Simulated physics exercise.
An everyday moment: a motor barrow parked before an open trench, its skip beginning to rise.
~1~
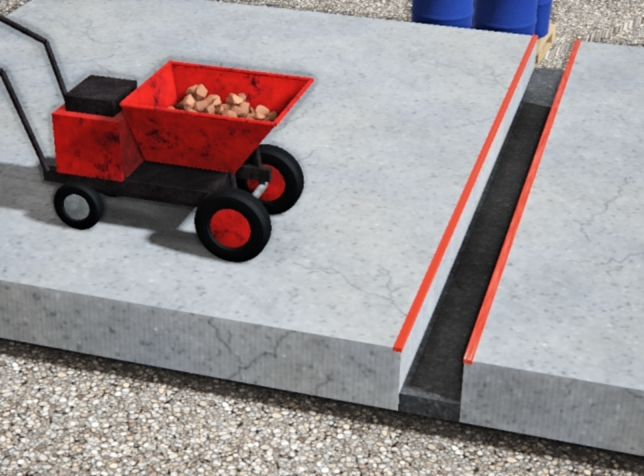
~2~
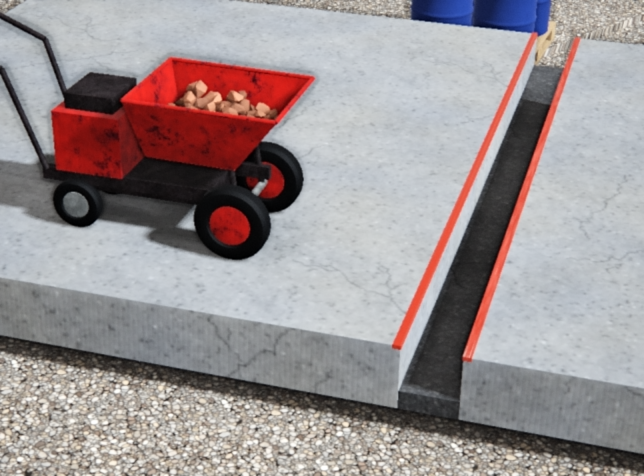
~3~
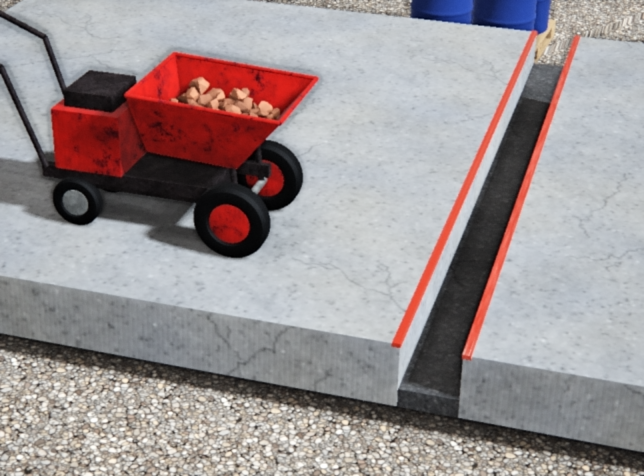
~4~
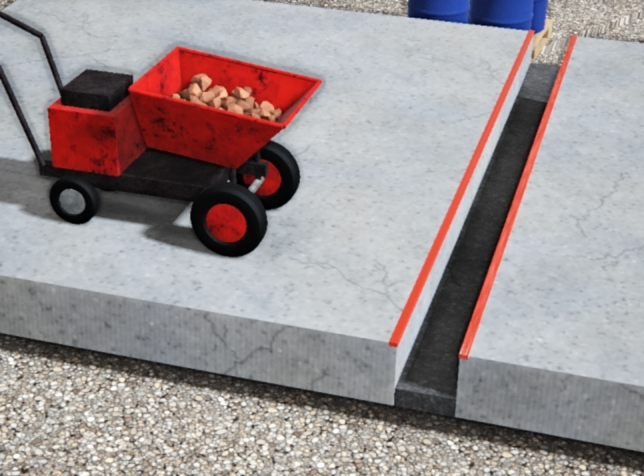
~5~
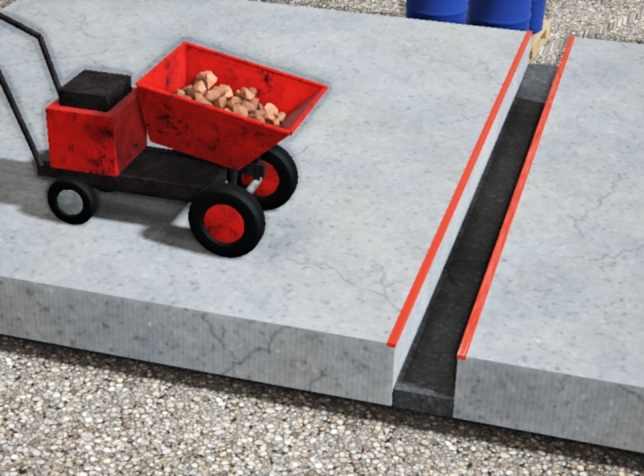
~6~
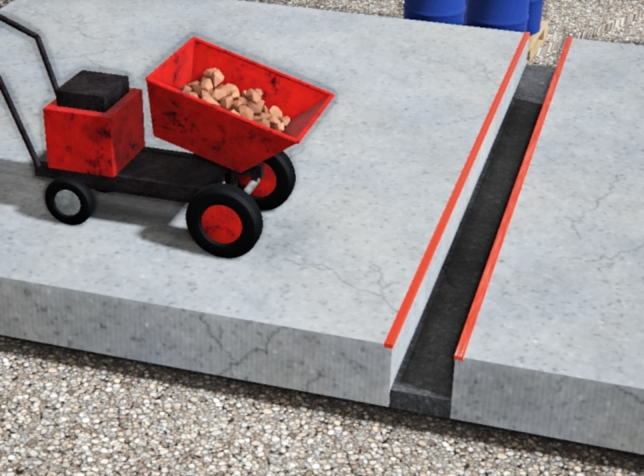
A pale, cracked concrete slab fills most of an outdoor gravel area, seen from above and to one side, with a dark, red-edged trench cutting through it at right. A red motor barrow with black handles and four wheels stands at left, holding brownish rubble, while blue barrels sit behind. The barrow stays parked as its skip gradually tilts forward to the right, and the view shifts very slightly.
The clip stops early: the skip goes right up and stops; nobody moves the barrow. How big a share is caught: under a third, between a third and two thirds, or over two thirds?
The trench takes under a third.
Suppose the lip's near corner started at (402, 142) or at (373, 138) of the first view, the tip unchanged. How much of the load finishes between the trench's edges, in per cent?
The first gives 10 %, the second 90 %.
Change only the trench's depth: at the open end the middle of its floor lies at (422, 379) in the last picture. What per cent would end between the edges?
Some 10 per cent.
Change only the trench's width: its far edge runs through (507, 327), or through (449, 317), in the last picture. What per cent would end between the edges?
Near 10 % and 10 %.
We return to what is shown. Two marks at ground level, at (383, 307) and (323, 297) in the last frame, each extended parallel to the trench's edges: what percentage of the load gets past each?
Near 20 % and 60 %.
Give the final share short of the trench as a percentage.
Close to 50 per cent.
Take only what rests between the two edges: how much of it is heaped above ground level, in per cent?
Some 0 per cent.
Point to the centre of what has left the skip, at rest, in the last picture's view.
Roughly at (394, 251).
Soon, skip tipped steeply; all in the skip.
A while on, skip tipped steeply; most in the skip; a small part short of the trench.
Towards the end, skip tipped right over; about a third in the skip; about half short of the trench; a small part in or heaped over the trench; a stray few beyond it.
Finally, skip tipped right over; about a third in the skip; about half short of the trench; a small part in or heaped over the trench; a stray few beyond it.
